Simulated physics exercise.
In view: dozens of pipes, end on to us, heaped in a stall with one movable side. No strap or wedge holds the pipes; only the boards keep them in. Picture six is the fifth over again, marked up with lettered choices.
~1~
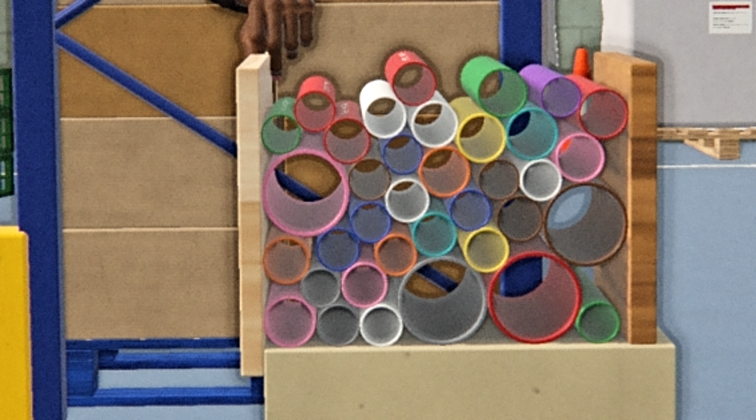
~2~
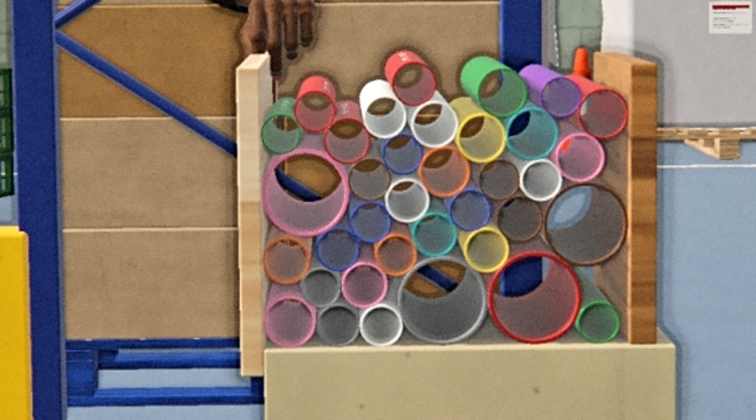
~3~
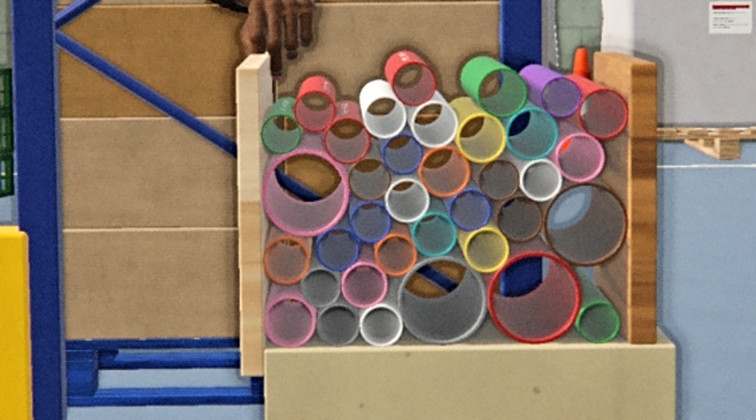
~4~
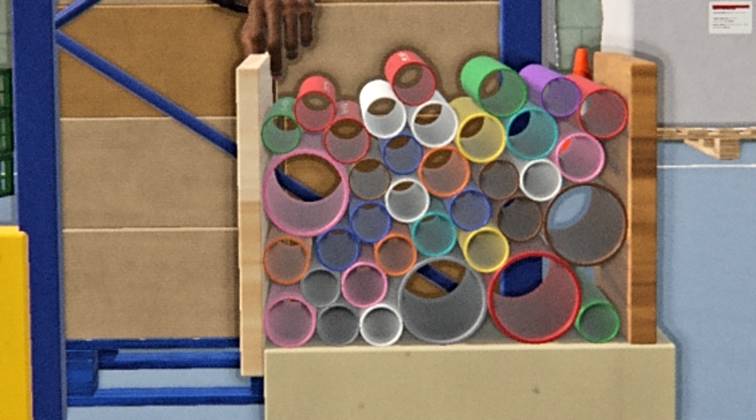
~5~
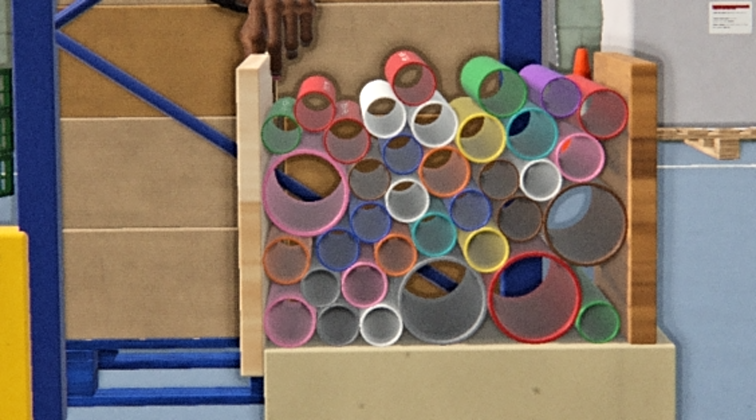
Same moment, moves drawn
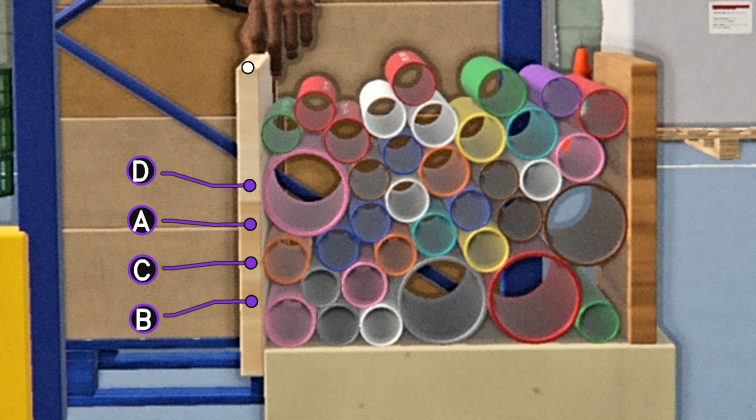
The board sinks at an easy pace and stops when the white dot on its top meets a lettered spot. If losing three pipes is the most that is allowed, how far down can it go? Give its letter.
Lower it to A and no more.
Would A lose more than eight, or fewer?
At A, fewer than eight.
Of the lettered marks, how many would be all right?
The number is two.
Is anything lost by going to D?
At D: Yes.
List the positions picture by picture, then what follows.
The first picture shows a red pipe (414, 84); side board (258, 201); a pink pipe (289, 321).
The second picture shows a pink pipe (289, 321); a green pipe (599, 322).
The third picture shows an orange pipe (287, 260); a blue pipe (371, 222).
The fourth picture shows a brown pipe (499, 180); a yellow pipe (482, 138).
The fifth picture shows a green pipe (281, 134); a red pipe (414, 84); side board (258, 201).
On the copy, A at (250, 224); B at (251, 301); C at (251, 263); D at (250, 186); the white dot at (248, 67).
On A. First, top of the board (261, 142).
Then, top of the board (262, 222).
Finally, top of the board (262, 223), two out over the board.
By contrast, B more than three out over the board; C more than three out over the board; D two out over the board.
